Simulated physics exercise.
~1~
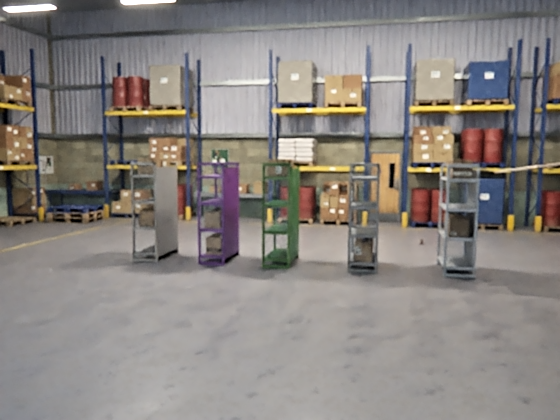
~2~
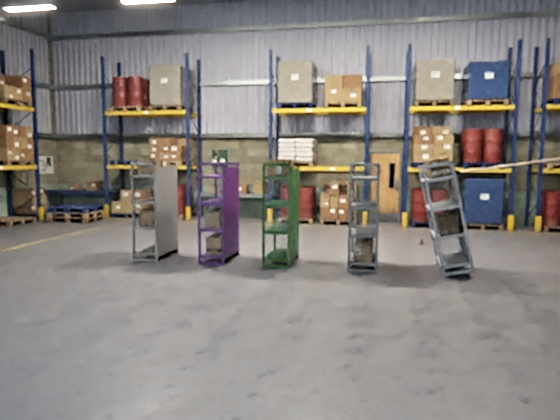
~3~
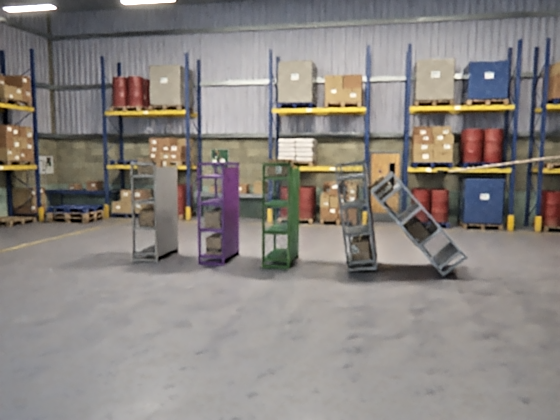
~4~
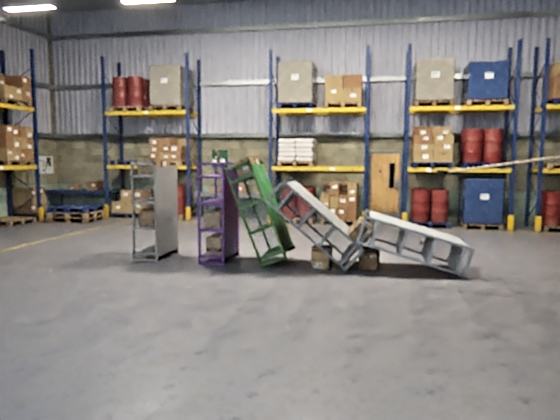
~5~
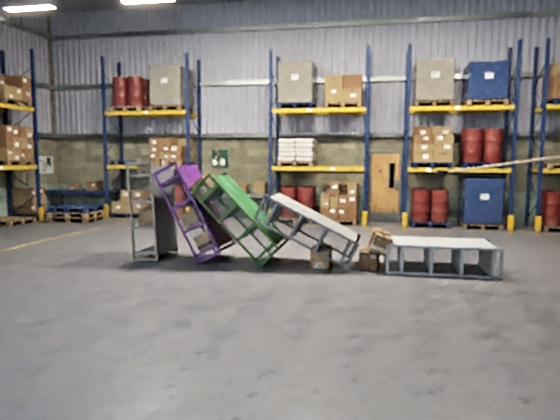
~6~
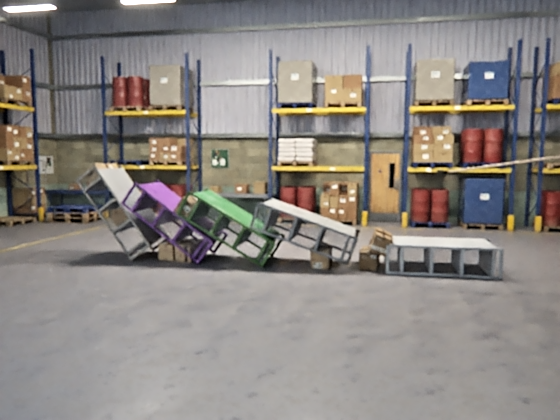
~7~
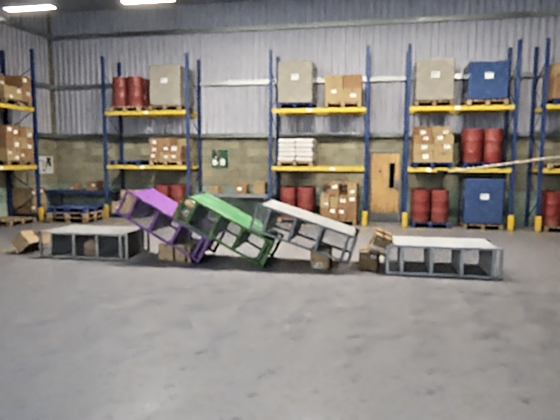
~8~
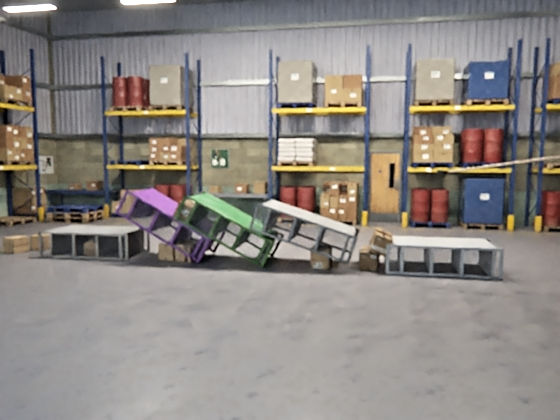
Five open shelf units stand in a row across a warehouse floor, seen from a still camera facing tall racks of boxes and drums. A purple unit is second from the left, a green one is in the middle, and the others are grey. A thin pole at the right edge moves left as the rightmost unit tips left into its neighbour. The lean passes through the green and purple units to the leftmost, while cartons spill. Both end units finish flat on the floor, and the three between them rest steeply tilted, with none left upright.
